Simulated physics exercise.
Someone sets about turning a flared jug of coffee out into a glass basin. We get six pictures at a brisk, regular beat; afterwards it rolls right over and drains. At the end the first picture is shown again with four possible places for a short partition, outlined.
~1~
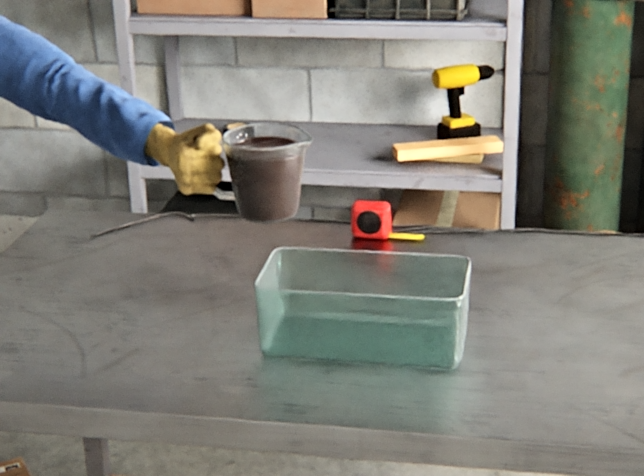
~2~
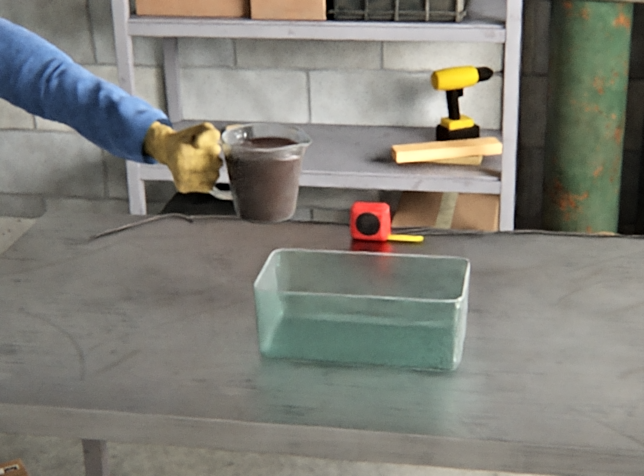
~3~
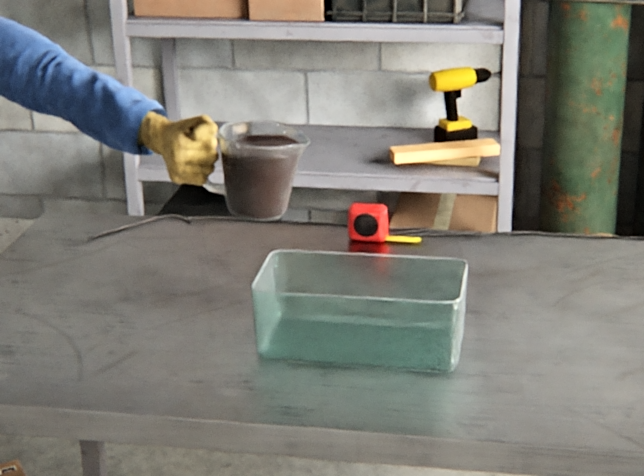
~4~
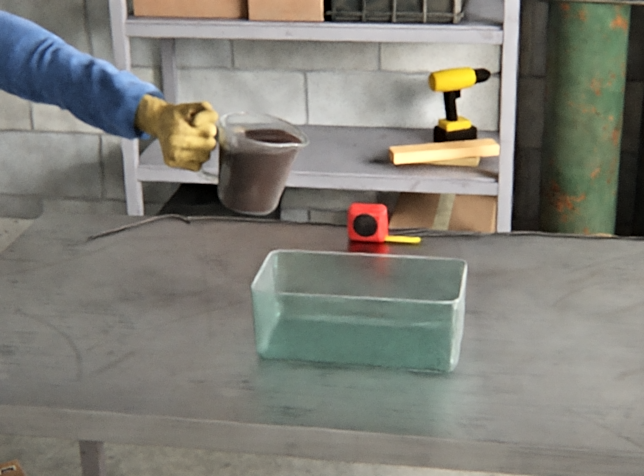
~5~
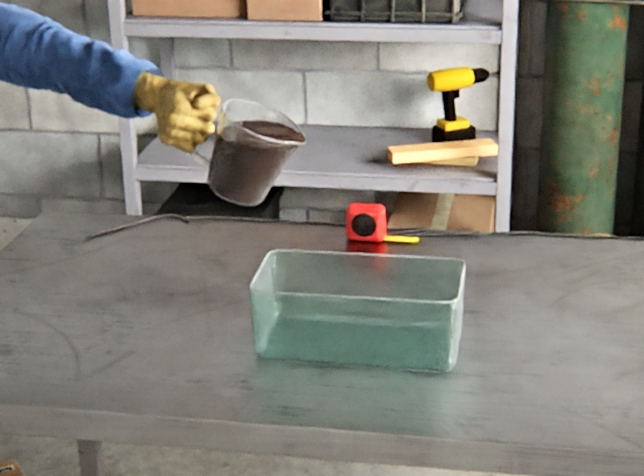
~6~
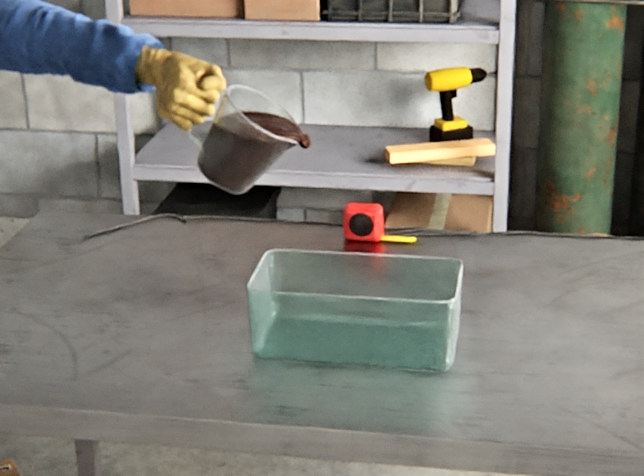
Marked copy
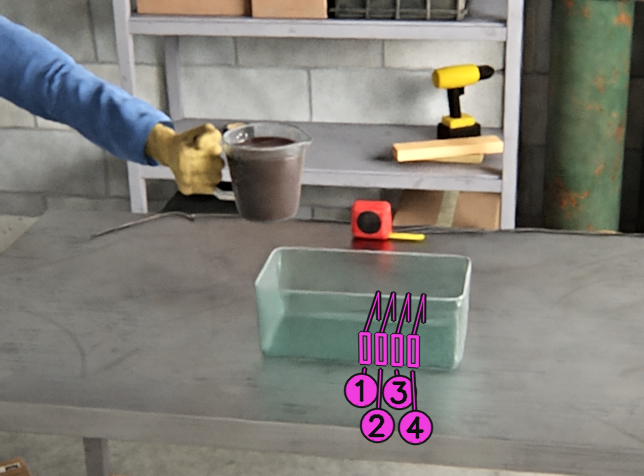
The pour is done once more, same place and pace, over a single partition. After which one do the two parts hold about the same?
3.
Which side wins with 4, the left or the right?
More ends on the left.
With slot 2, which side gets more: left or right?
The right side.
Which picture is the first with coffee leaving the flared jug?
In picture 6.
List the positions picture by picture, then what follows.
In the first picture, upright, lip at (311, 140); basin from (261, 354) to (461, 367); nothing has left yet.
In the second picture, upright, lip at (310, 141); nothing has left yet.
In the third picture, tipped about 6°, lip at (308, 142); nothing has left yet.
In the fourth picture, tipped about 14°, lip at (307, 142); nothing has left yet.
In the fifth picture, tipped about 23°, lip at (305, 142); nothing has left yet.
In the sixth picture, tipped about 34°, lip at (302, 141); coffee is over the lip, down to (306, 145).
In magenta, 1 at (364, 368); 2 at (380, 369); 3 at (396, 370); 4 at (412, 371).
For slot 1, about 11 % ends left of the wall and 85 % right of it; 3 % is lost outside.
For slot 2, about 16 % ends left of the wall and 81 % right of it; 4 % is lost outside.
For slot 3, about 44 % ends left of the wall and 50 % right of it; 6 % is lost outside.
For slot 4, about 82 % ends left of the wall and 15 % right of it; 3 % is lost outside.
